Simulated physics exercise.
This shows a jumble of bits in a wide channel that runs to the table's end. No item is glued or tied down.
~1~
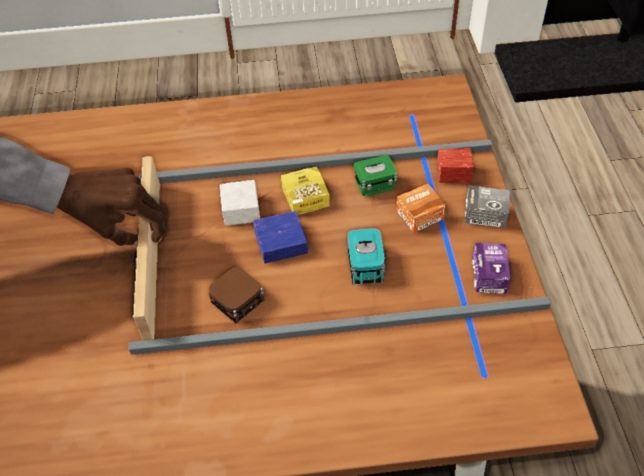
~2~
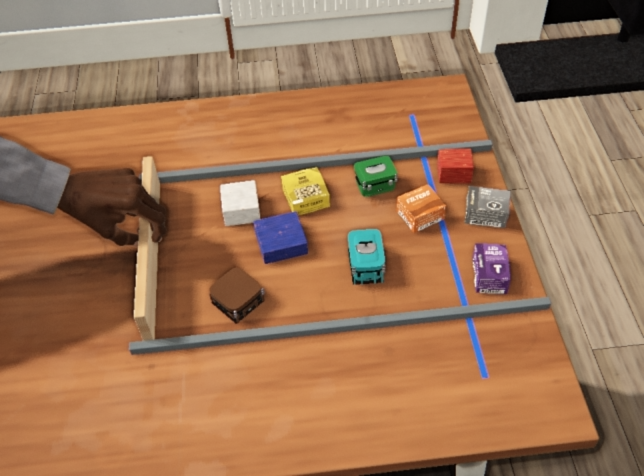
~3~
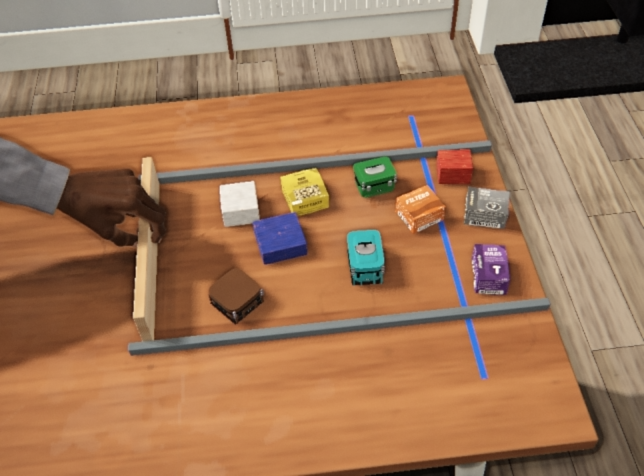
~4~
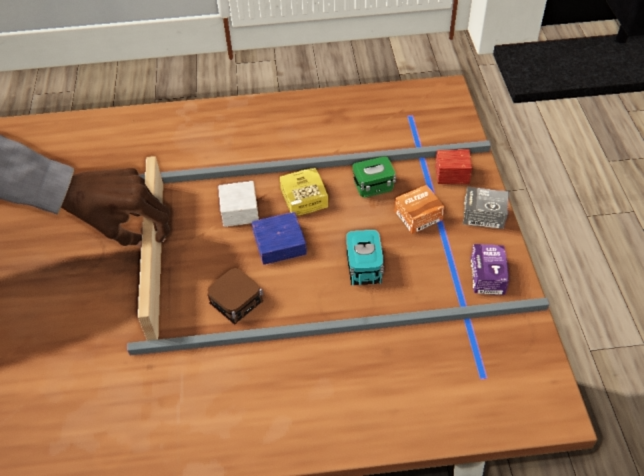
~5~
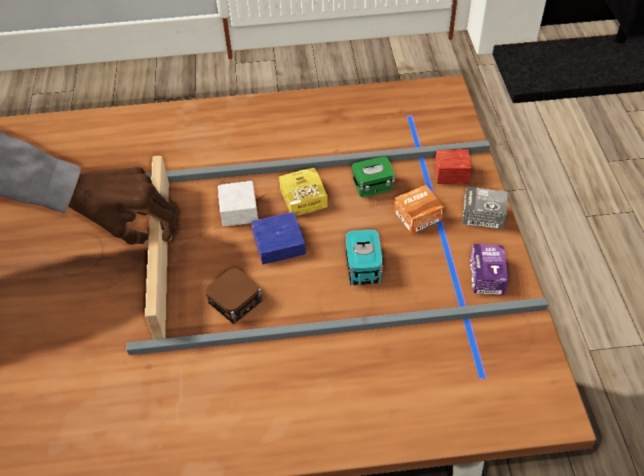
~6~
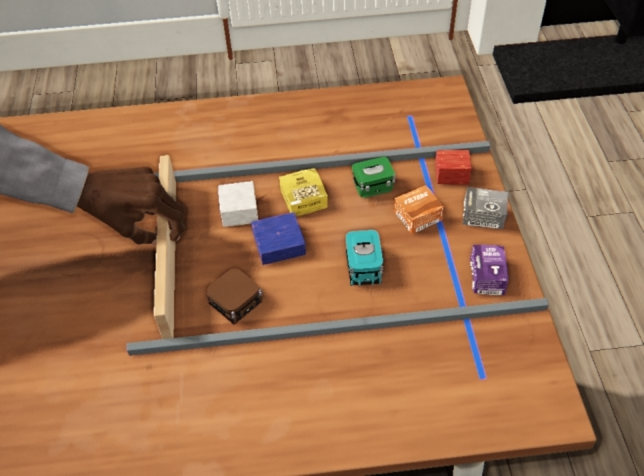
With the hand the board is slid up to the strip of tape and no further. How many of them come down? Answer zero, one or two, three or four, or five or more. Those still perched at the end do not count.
Three or four.
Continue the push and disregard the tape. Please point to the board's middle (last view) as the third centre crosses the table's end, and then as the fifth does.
At (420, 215) for the third, at (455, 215) for the fifth.
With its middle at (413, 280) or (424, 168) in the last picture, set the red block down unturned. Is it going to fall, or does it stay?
In the two tries the red block is not knocked off and ends up below, in that order.
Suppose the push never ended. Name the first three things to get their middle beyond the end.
Earliest first: The red block, the grey box, the green case.
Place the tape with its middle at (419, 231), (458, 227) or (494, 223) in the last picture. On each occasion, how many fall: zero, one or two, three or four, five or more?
In order: 1 or 2, 5 or more, more than four.
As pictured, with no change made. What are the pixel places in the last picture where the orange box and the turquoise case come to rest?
I'd put one close to (500, 203) and the other close to (499, 246).
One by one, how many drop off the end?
The answer is exactly 3.
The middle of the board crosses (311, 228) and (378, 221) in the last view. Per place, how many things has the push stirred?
I count 6 first and 8 after.
A little later, none off yet; grey box at rest near (485, 208); purple box at rest near (489, 270); red block at rest near (453, 167).
Next, none off yet; grey box shifted a little near (501, 205); purple box moving near (494, 272); red block tilted well over near (514, 164).
When it is over, the number that fall off is three or four; down, green case, red block and grey box.
